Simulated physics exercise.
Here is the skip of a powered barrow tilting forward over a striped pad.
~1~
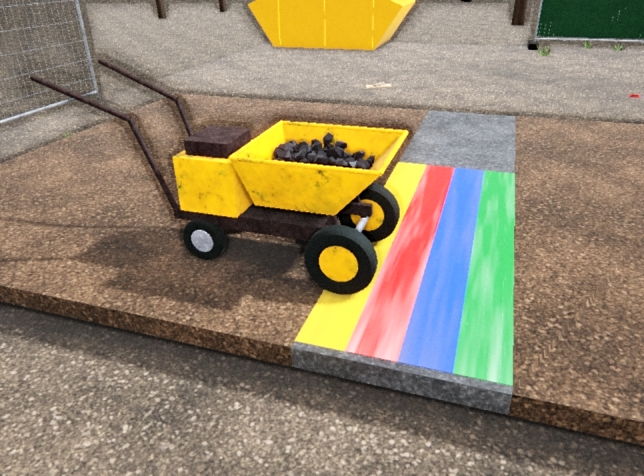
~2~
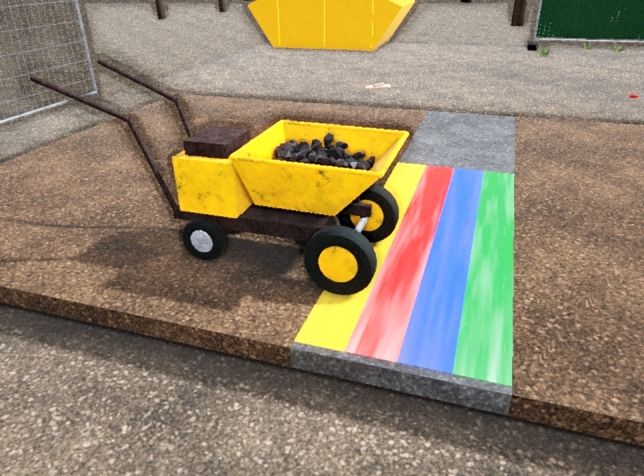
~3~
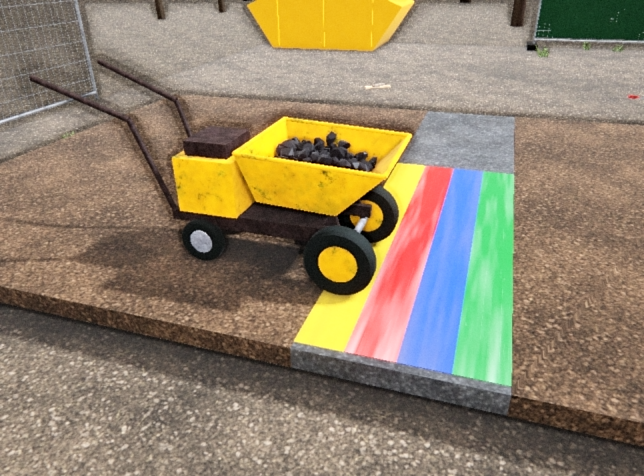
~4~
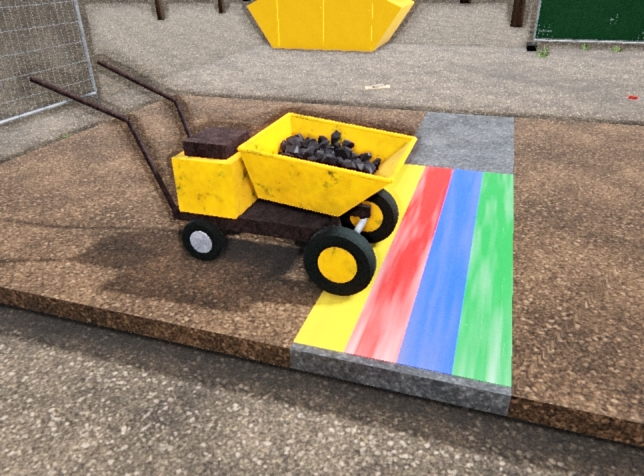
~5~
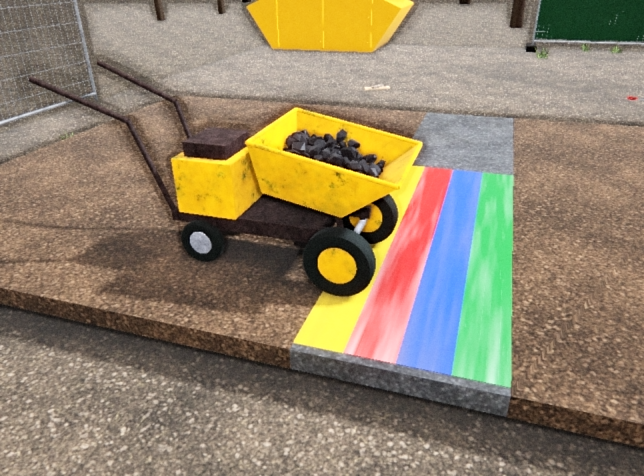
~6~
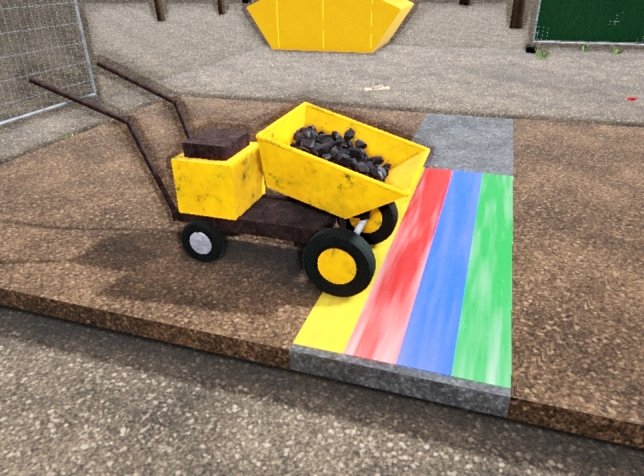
On a brown speckled slab in a paved yard, a yellow barrow holding dark lumps stands with its front wheels by a pad striped yellow, red, blue and green. Its skip sits level at first, then gradually tilts forward to the right, its back edge rising while the wheels stay put.
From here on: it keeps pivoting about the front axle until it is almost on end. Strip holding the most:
Green strip.
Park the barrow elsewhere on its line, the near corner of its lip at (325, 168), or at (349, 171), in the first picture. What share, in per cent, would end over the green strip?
About 20 per cent, then about 30 per cent.
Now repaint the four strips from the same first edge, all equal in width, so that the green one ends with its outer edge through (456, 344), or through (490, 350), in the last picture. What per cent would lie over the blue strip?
First case 0 per cent, second case 10 per cent.
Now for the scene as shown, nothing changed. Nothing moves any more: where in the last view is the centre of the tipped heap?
Resting centre, last frame: Roughly (489, 280).
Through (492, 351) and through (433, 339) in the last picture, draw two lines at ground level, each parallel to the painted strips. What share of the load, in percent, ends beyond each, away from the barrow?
In order: 40 per cent, then 90 per cent.
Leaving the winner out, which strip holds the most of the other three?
That would be the blue strip, in second.
Soon after the last picture, skip tipped steeply; all in the skip.
A little later, skip tipped steeply; most in the skip; a stray few over the blue strip; a small part over the green strip.
Later still, skip tipped right over; about a quarter in the skip; a small part over the blue strip; about half over the green strip; about a quarter off the paint.
By the end, skip tipped right over; a small part in the skip; none over the yellow strip; none over the red strip; about a quarter over the blue strip; about half over the green strip; about a quarter off the paint.
